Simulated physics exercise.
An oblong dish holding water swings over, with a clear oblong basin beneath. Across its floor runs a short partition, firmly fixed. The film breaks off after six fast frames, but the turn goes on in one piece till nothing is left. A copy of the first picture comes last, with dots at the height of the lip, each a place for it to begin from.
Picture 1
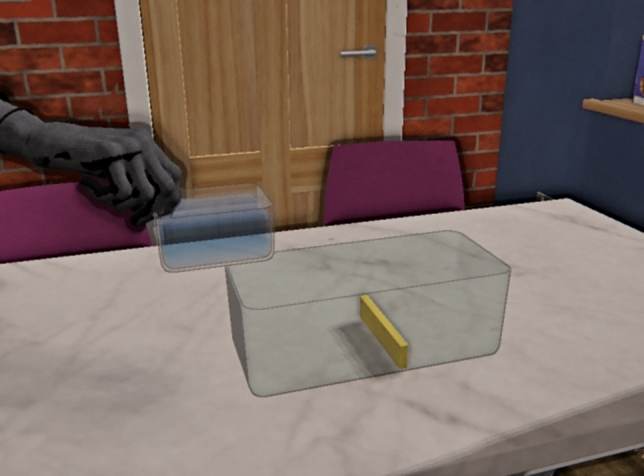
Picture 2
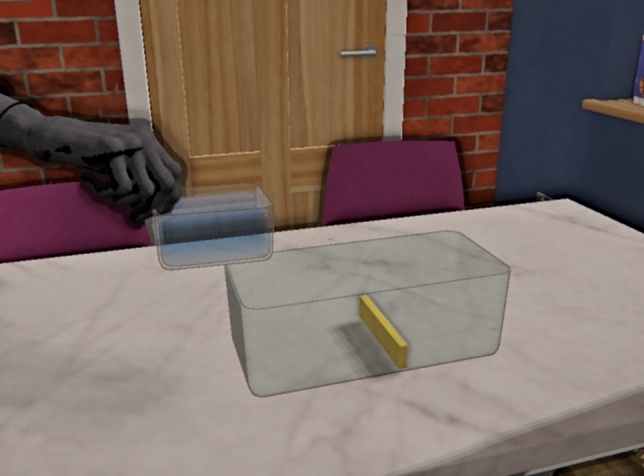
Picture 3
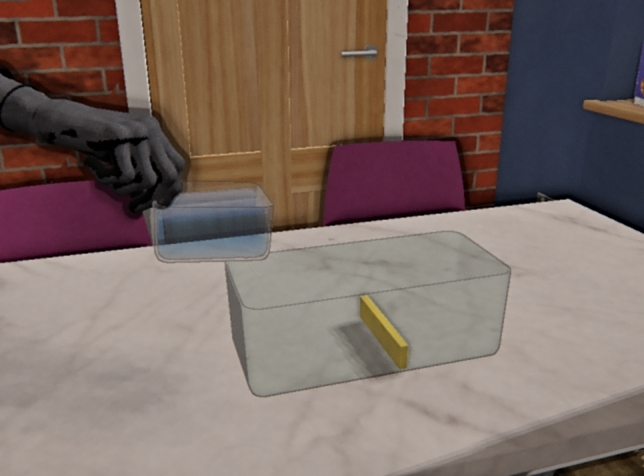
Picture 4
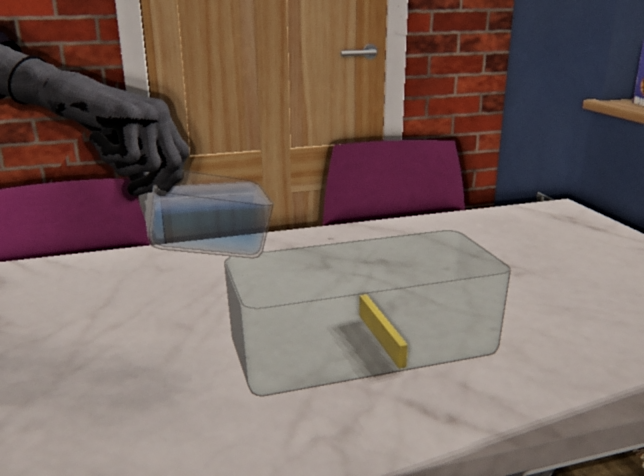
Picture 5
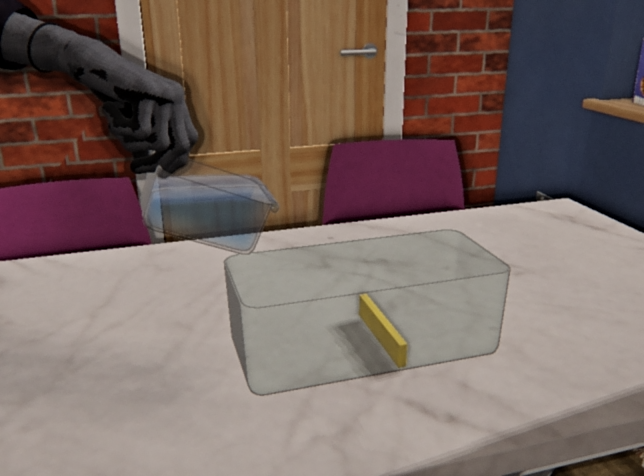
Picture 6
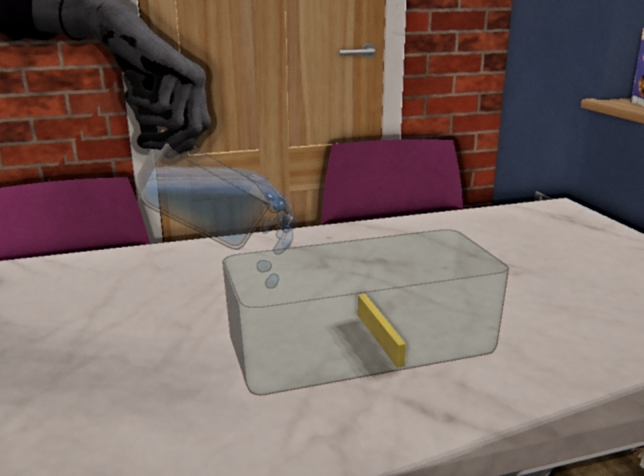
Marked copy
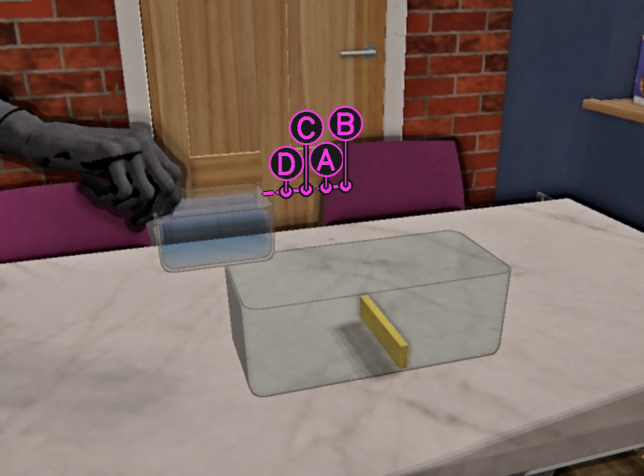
At first, a dark gloved hand holds a clear oblong dish of bluish water upright at the left of a larger clear basin with a short yellow partition. The hand then gradually tilts the dish to the right, and water slips over its lip and drops toward the basin in blobs.
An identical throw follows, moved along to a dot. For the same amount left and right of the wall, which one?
The answer is dot C.
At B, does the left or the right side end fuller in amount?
The right side.
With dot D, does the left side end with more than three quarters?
Yes, it does.
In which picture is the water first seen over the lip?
Picture 5.
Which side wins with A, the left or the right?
More ends on the right.
In magenta, A at (326, 187); B at (345, 185); C at (306, 189); D at (286, 191).
With A, about 22 % ends left of the wall and 77 % right of it.
With B, about 10 % ends left of the wall and 90 % right of it.
With C, about 47 % ends left of the wall and 52 % right of it.
With D, about 83 % ends left of the wall and 17 % right of it.
